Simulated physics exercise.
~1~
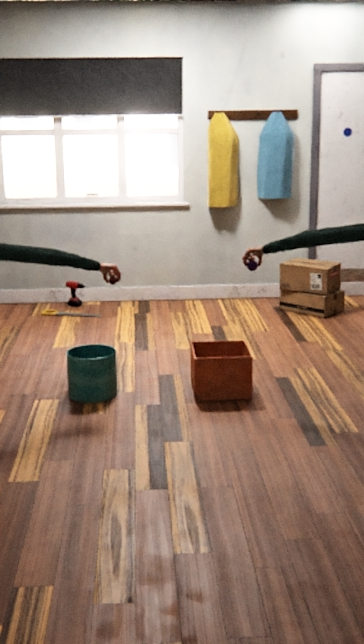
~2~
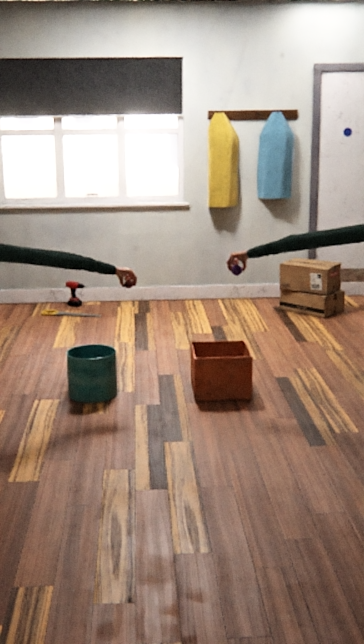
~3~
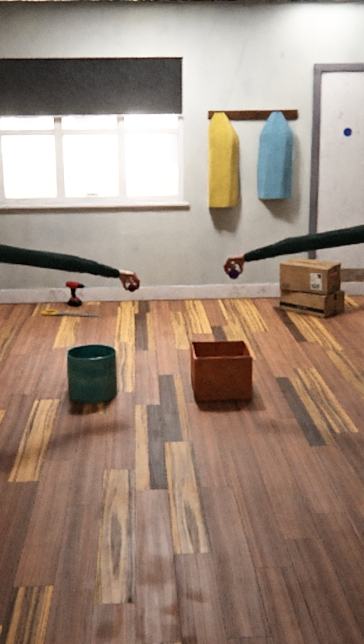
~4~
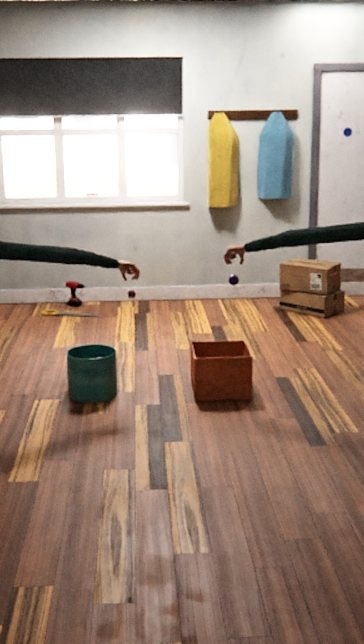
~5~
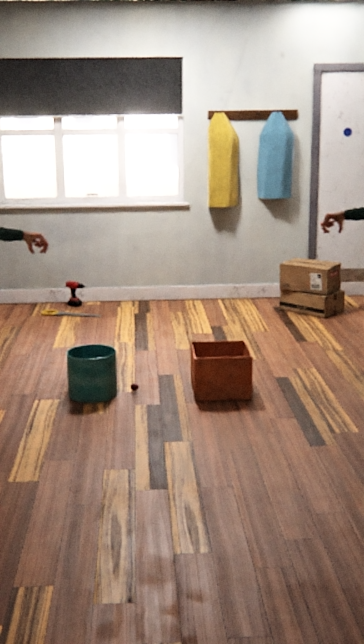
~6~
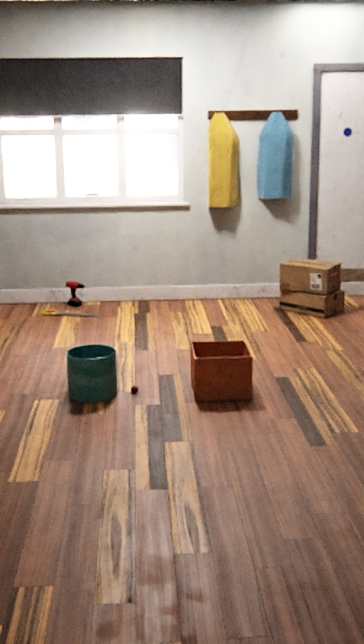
In a wood-floored room, two hands drop balls; one misses, the other enters the right crate.
